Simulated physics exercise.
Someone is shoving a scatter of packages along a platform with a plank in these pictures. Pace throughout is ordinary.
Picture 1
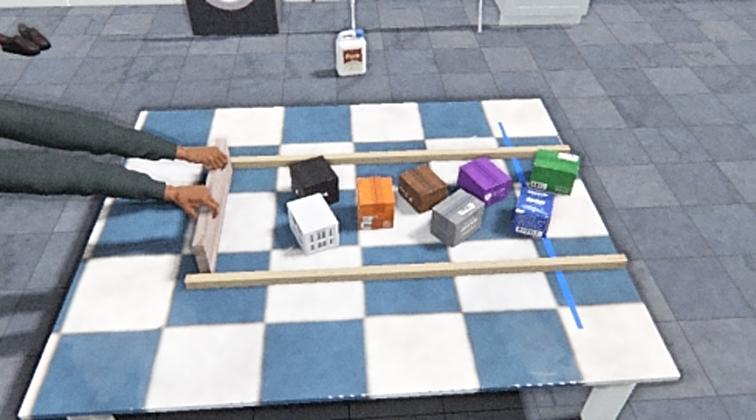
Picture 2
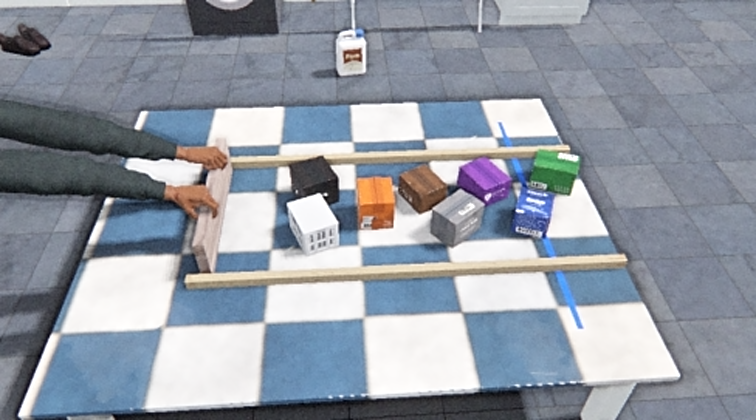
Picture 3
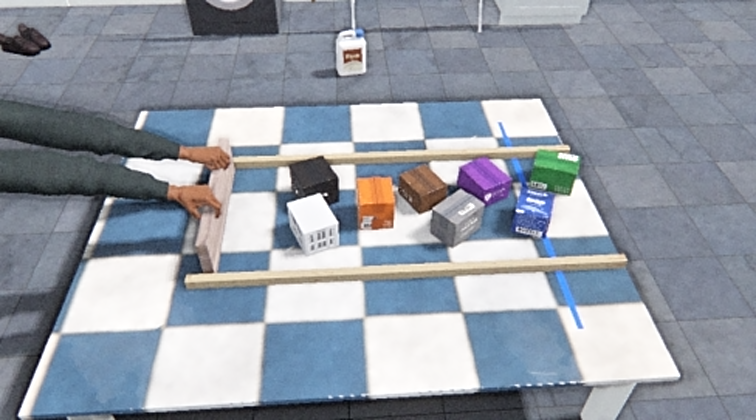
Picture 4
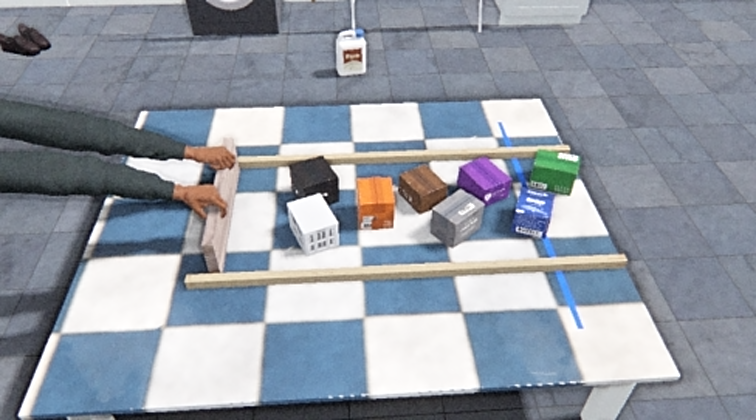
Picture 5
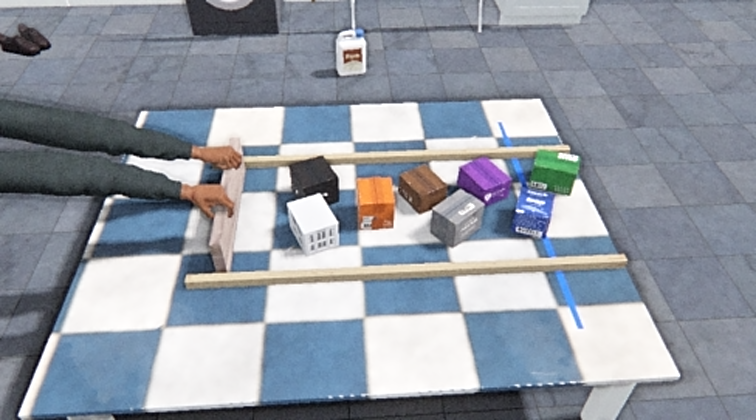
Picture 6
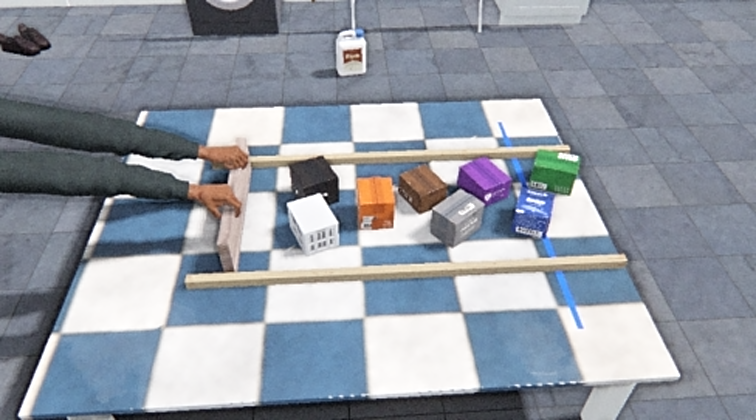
The video shows two hands sliding a wooden plank slightly to the right between two rails on a blue-and-white checkered table, while seven colored boxes ahead of it, near a strip of blue tape, stay still.
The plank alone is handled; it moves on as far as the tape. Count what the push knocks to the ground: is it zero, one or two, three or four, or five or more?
I reckon the ones pushed off reach three but not past four.
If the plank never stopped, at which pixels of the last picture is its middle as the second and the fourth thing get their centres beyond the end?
Its middle is near (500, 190) and then near (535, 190).
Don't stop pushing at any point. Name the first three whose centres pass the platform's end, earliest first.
I'd say the green parcel leads, followed by the purple parcel, then the blue box.
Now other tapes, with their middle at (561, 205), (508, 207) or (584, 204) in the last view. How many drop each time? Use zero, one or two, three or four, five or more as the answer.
In order: More than four; three to four; five or over.
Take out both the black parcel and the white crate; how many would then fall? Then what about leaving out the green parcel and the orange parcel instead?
1 in the first case, 2 in the second.
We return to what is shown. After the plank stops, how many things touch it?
The count comes out at 2.
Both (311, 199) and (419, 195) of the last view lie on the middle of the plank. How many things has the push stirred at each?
Moved so far: 2, later 6.
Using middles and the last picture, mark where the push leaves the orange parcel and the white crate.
Close to (591, 198); the other close to (561, 218).
Soon after, none off yet; green parcel at rest near (554, 172); blue box at rest near (533, 213); purple parcel at rest near (483, 182).
In the end, the number that fall off is three or four; gone, purple parcel, blue box and green parcel.
